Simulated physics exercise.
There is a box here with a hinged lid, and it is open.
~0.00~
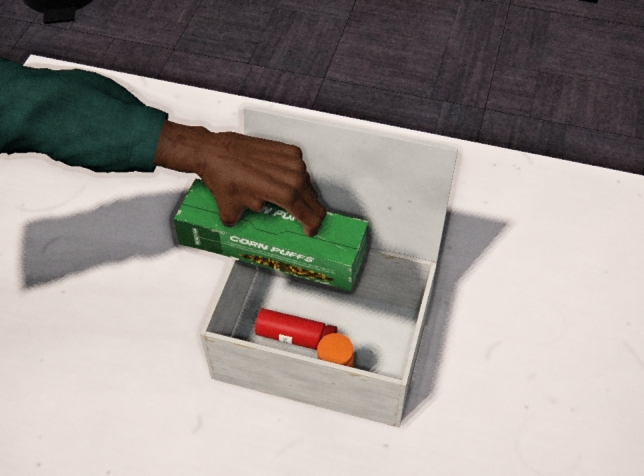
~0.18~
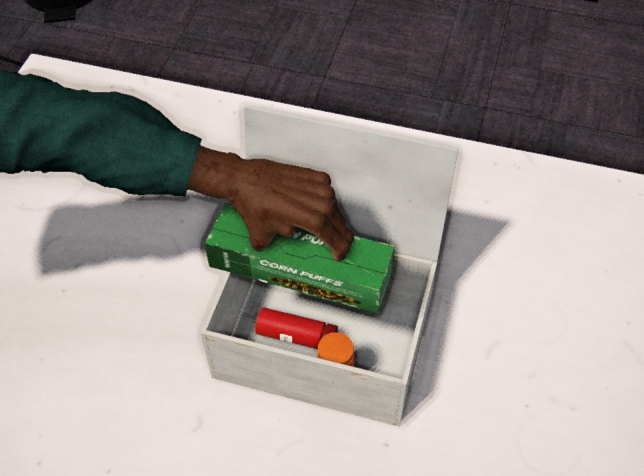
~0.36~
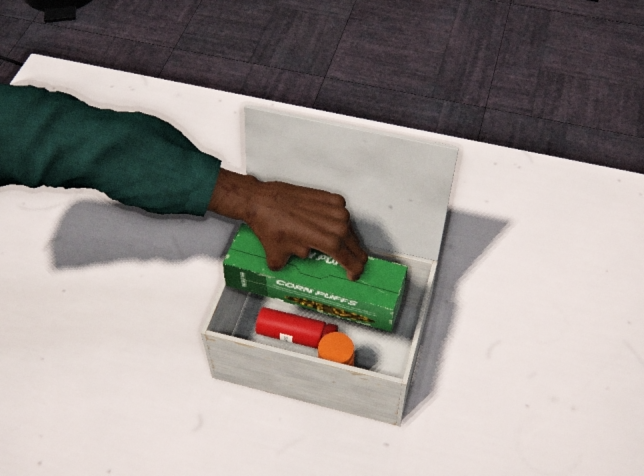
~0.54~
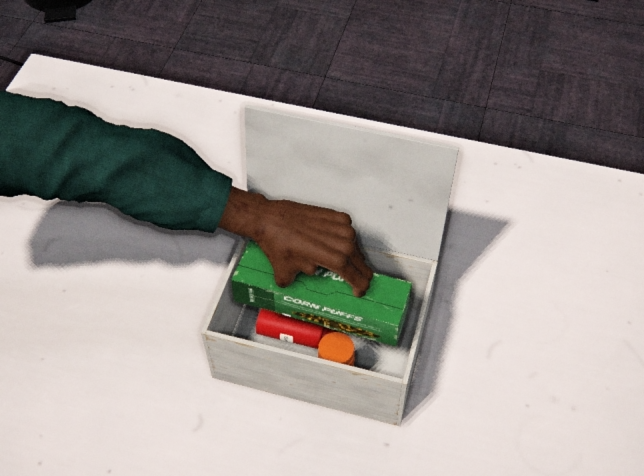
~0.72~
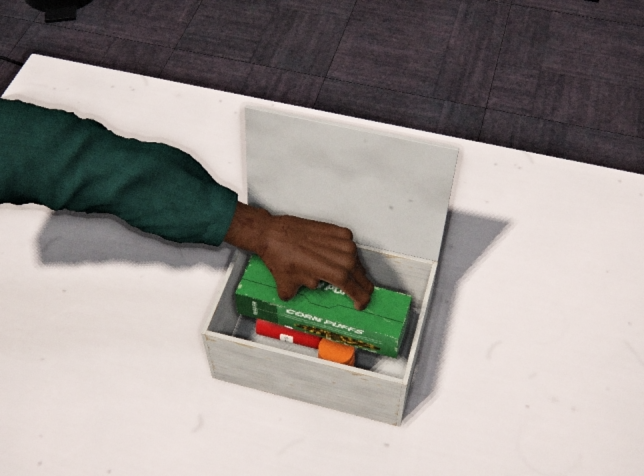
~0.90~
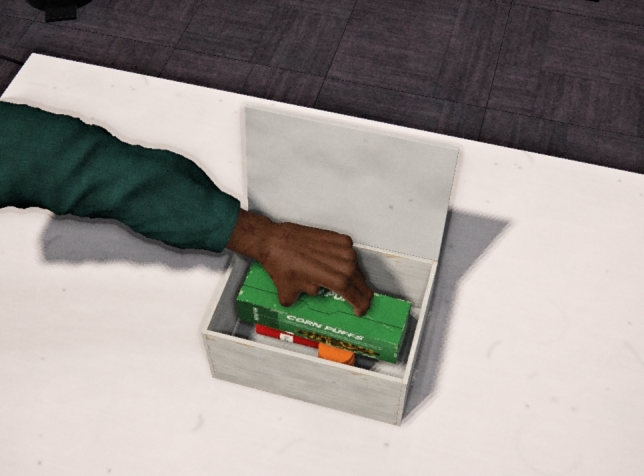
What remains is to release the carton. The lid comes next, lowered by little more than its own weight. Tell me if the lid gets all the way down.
It does.
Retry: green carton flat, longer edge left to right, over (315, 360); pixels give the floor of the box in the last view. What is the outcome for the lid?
Then the lid comes down fully.
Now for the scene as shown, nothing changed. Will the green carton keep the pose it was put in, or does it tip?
The green carton tips.
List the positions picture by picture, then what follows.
In the first frame, still above its spot; green carton (272, 233).
In the second frame, still above its spot; green carton (300, 257).
In the third frame, still above its spot; green carton (315, 276).
In the fourth frame, still above its spot; green carton (322, 292).
In the fifth frame, still above its spot; green carton (324, 305).
In the sixth frame, put in, still held; green carton (324, 311).
Around 1.30 s, green carton upside down near (338, 305); red shaker displaced about its own width.
Around 2.20 s, lid 78° above the rim; green carton upside down near (330, 308); red shaker displaced about its own width.
Around 2.60 s, lid 49° above the rim; green carton upside down near (330, 308); red shaker displaced about its own width.
Around 2.90 s, lid 18° above the rim; green carton upside down near (330, 308); red shaker displaced about its own width.
Finally (3.6 s), lid shut; down or leaning hard in the box, green carton; the other 2 still in place. Final places as the last picture's camera would see them, green carton near (330, 308).
